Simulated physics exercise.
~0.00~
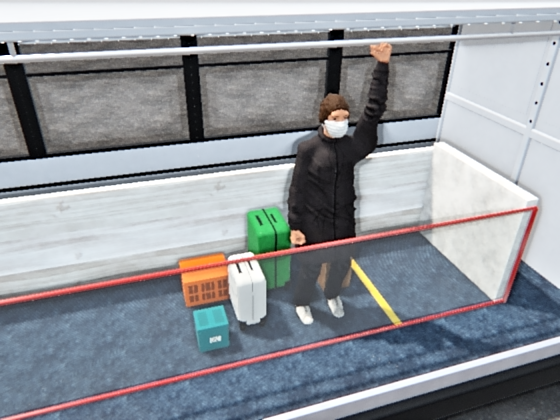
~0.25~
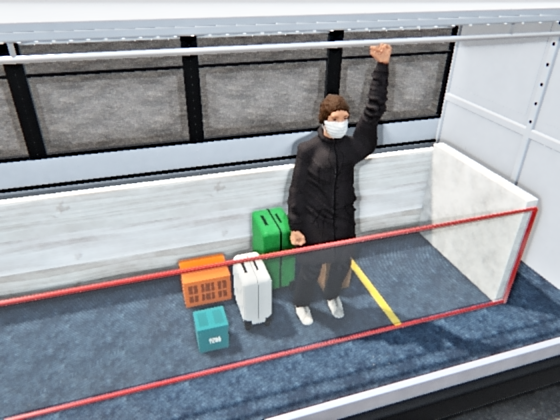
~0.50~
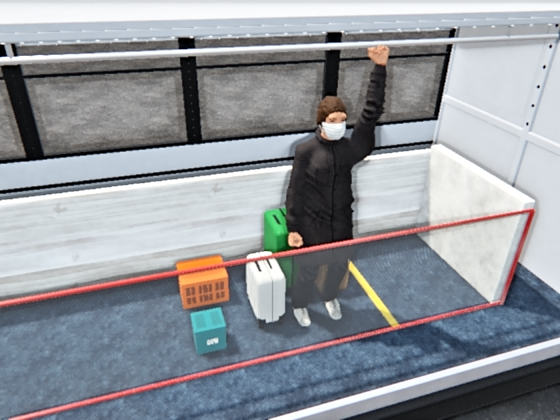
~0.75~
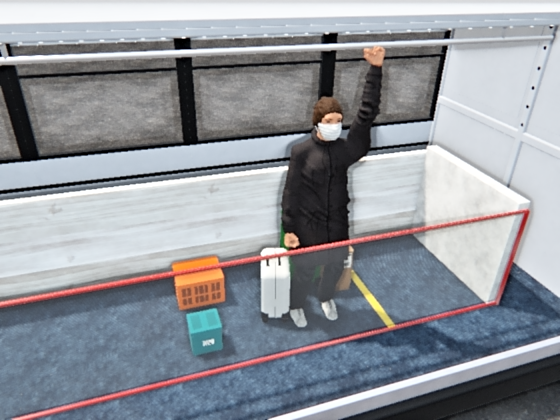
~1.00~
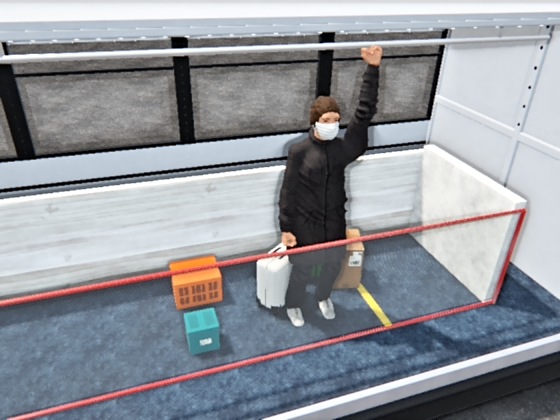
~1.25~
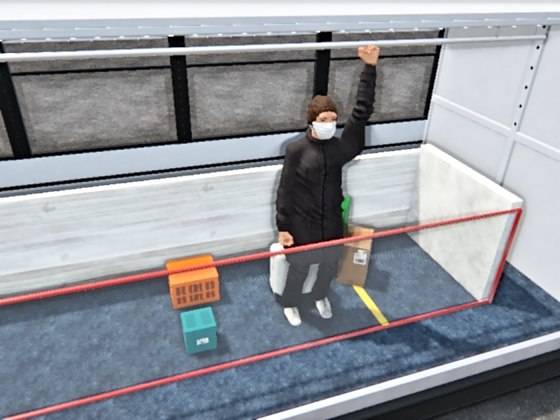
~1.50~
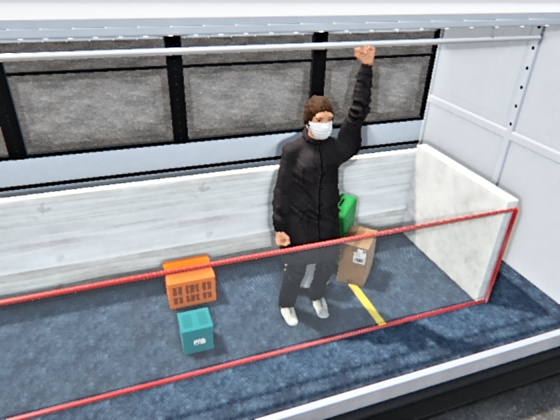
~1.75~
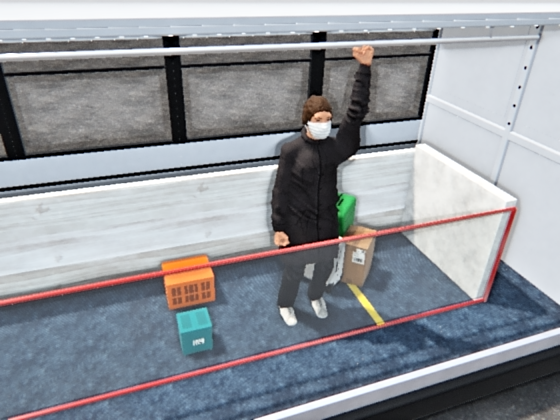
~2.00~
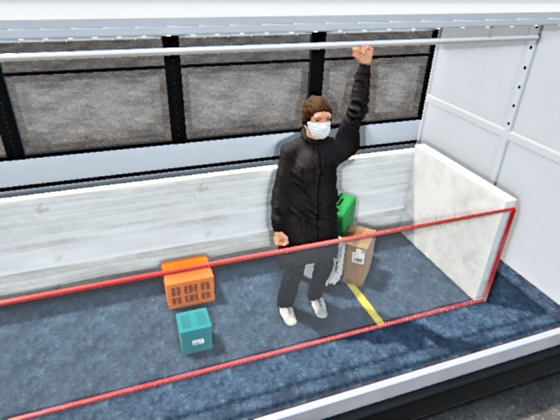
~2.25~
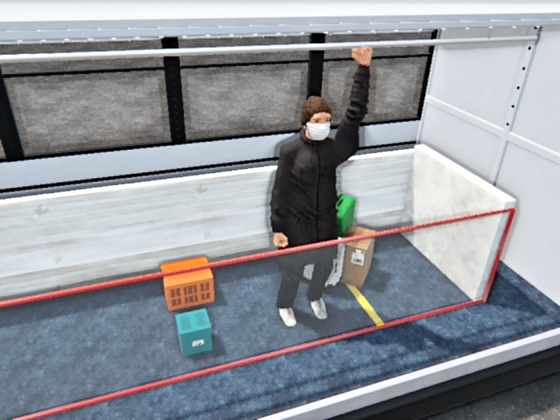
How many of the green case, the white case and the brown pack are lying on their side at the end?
None of them are. The green case, the white case and the brown pack are all still upright when they come to rest.
Green and white cases rolling right behind a masked passenger gripping a rail, the white one stopping short of a yellow line.
